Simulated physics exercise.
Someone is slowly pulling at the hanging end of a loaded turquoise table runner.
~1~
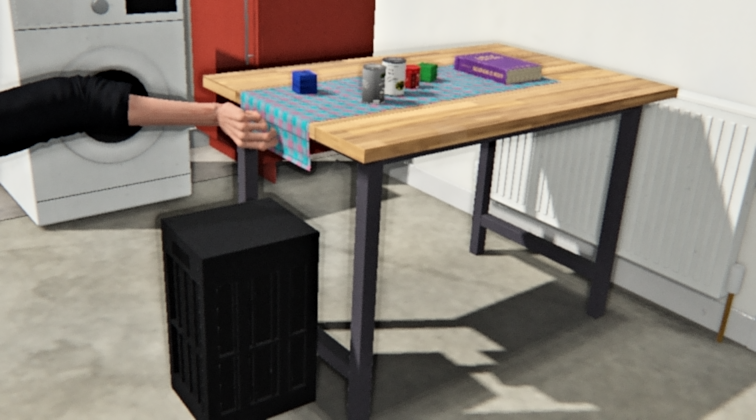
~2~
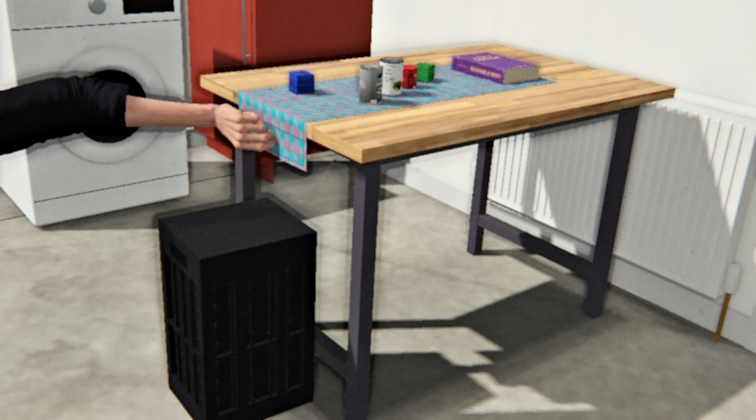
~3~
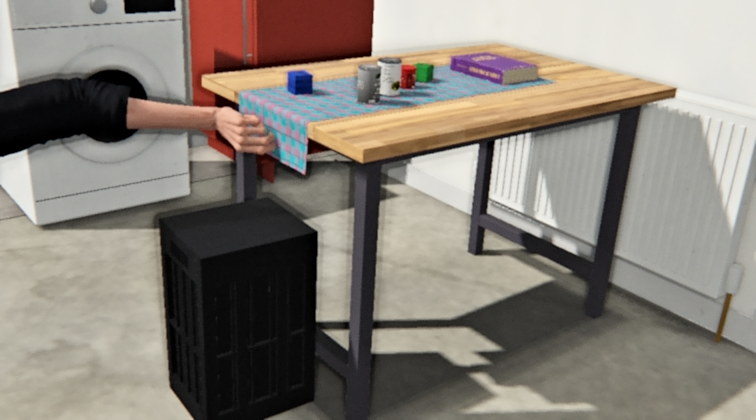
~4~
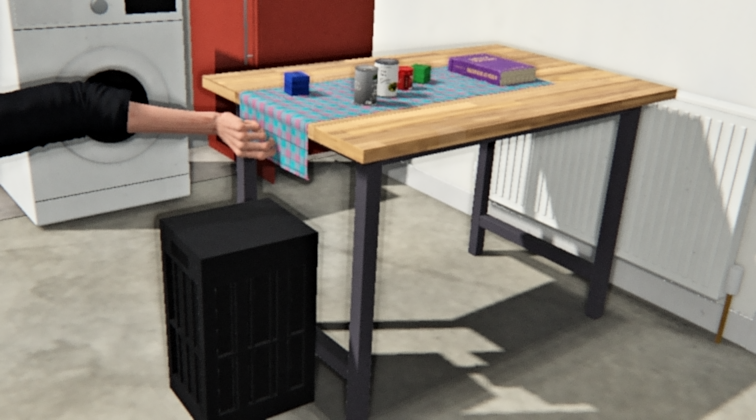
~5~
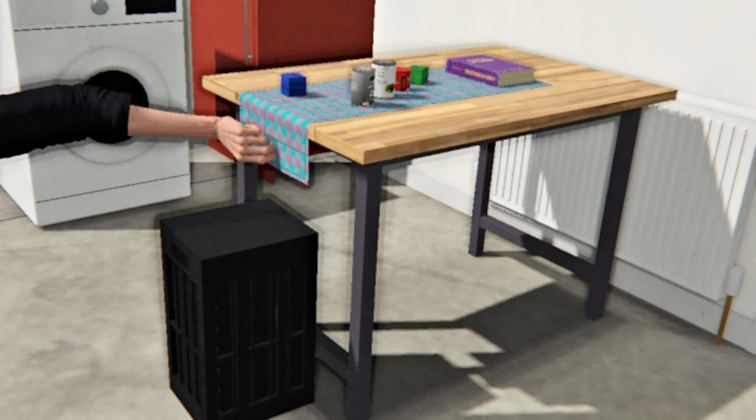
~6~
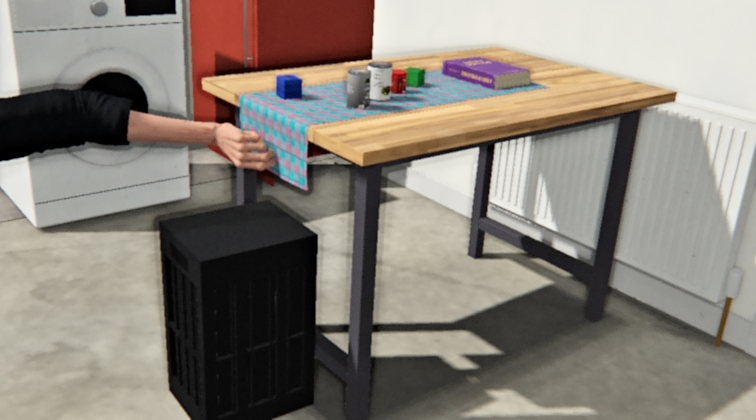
A turquoise checked runner slides slowly left across a wooden table as a hand pulls its hanging end down slightly above a black crate, carrying the blue cube, two cans, red pot, green cube and purple book a short way along.
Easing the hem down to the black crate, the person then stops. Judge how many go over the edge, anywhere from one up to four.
The answer is one.
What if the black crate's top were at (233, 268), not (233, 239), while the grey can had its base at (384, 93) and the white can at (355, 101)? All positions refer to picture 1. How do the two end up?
So the grey can stays there, and the white can leaves.
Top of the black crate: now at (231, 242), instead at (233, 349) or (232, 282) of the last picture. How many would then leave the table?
That would be 4 and 2.
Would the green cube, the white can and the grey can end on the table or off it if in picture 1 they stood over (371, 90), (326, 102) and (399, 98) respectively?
Here's how it goes: The green cube remains in place, the white can leaves the top and the grey can remains in place.
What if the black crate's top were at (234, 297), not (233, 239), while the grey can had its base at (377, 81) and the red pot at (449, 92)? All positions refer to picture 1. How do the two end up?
Observed: Grey can remains seated; red pot remains seated.
Early on, hem on the crate; blue cube gone.
Finally, hem on the crate; blue cube gone. The count of fallen things is one.
